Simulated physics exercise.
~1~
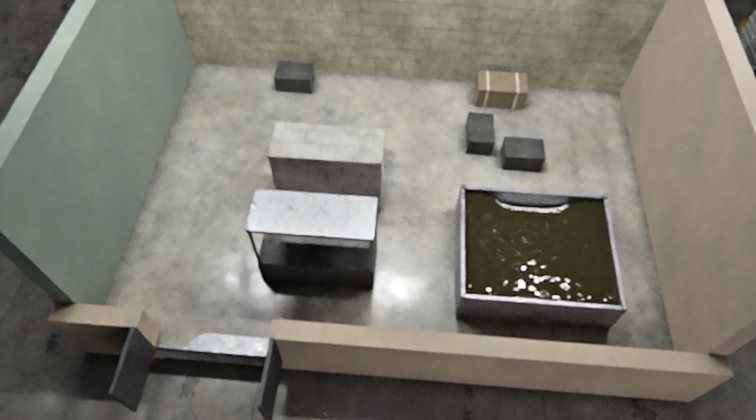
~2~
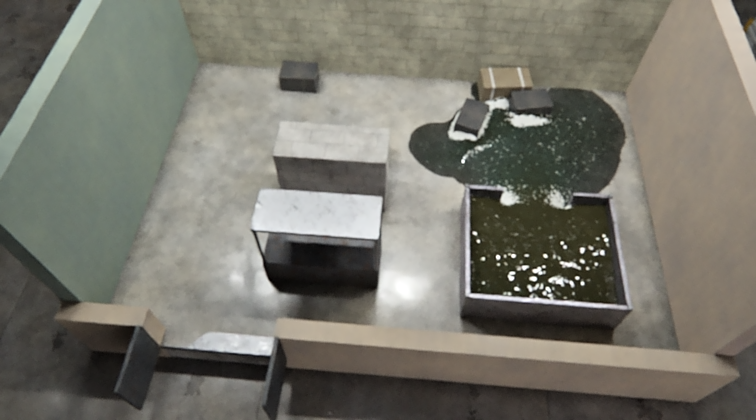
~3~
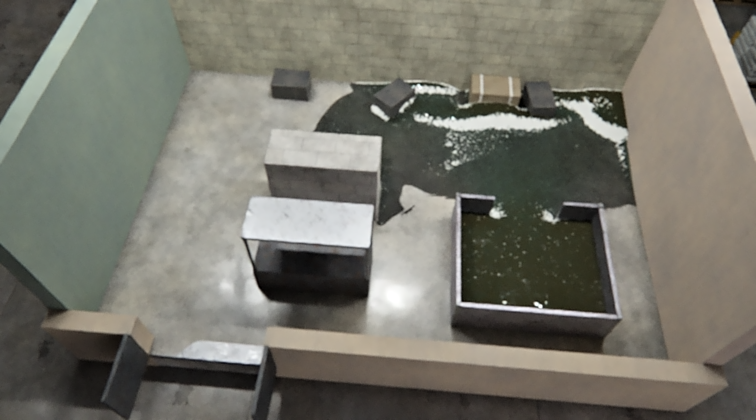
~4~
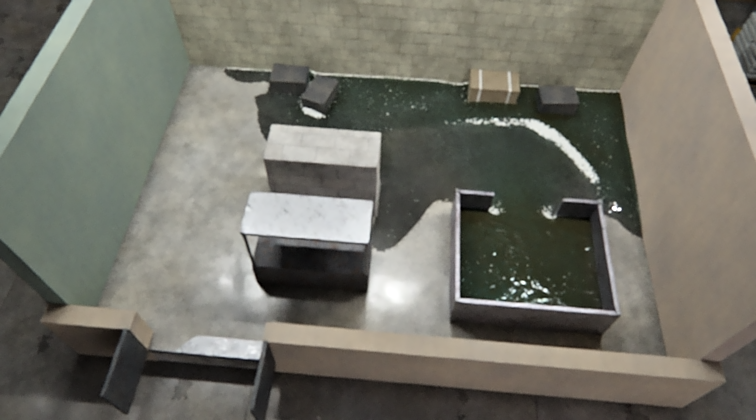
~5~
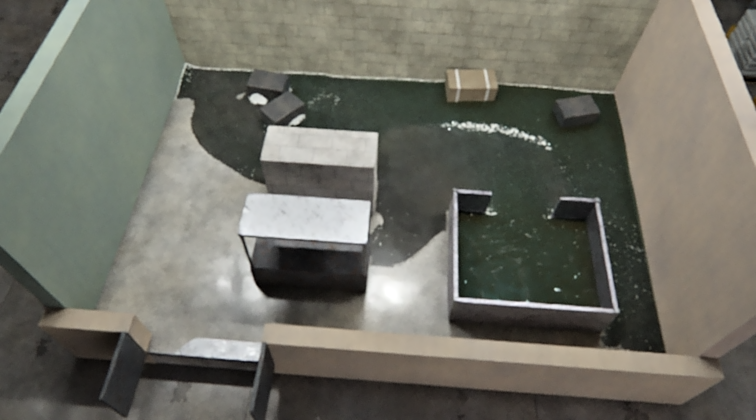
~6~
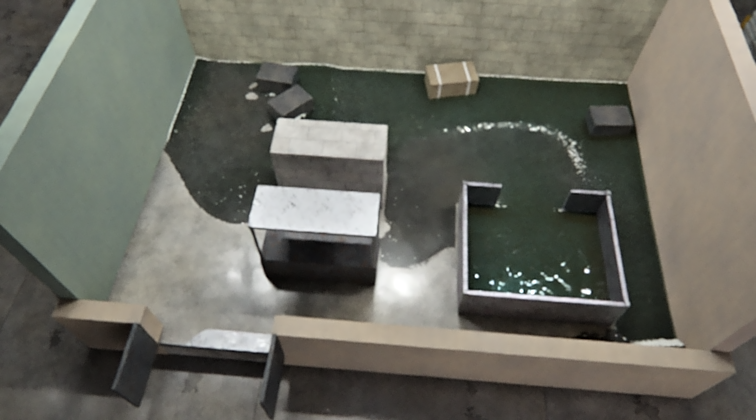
Dark green water bursts from the back of a square grey-walled tank at the right of a walled concrete room, seen from above by a slightly swaying camera. Two dark boxes, a tan strapped crate and another dark box lie toward the pale brick rear wall, with two grey blocks standing mid-room. The water spreads to the rear wall, carrying one dark box leftward while another drifts right. It then runs along both side walls and around the blocks. Finally, two dark boxes rest together at the back left, the crate has shifted slightly left, and the last box sits near the right wall.
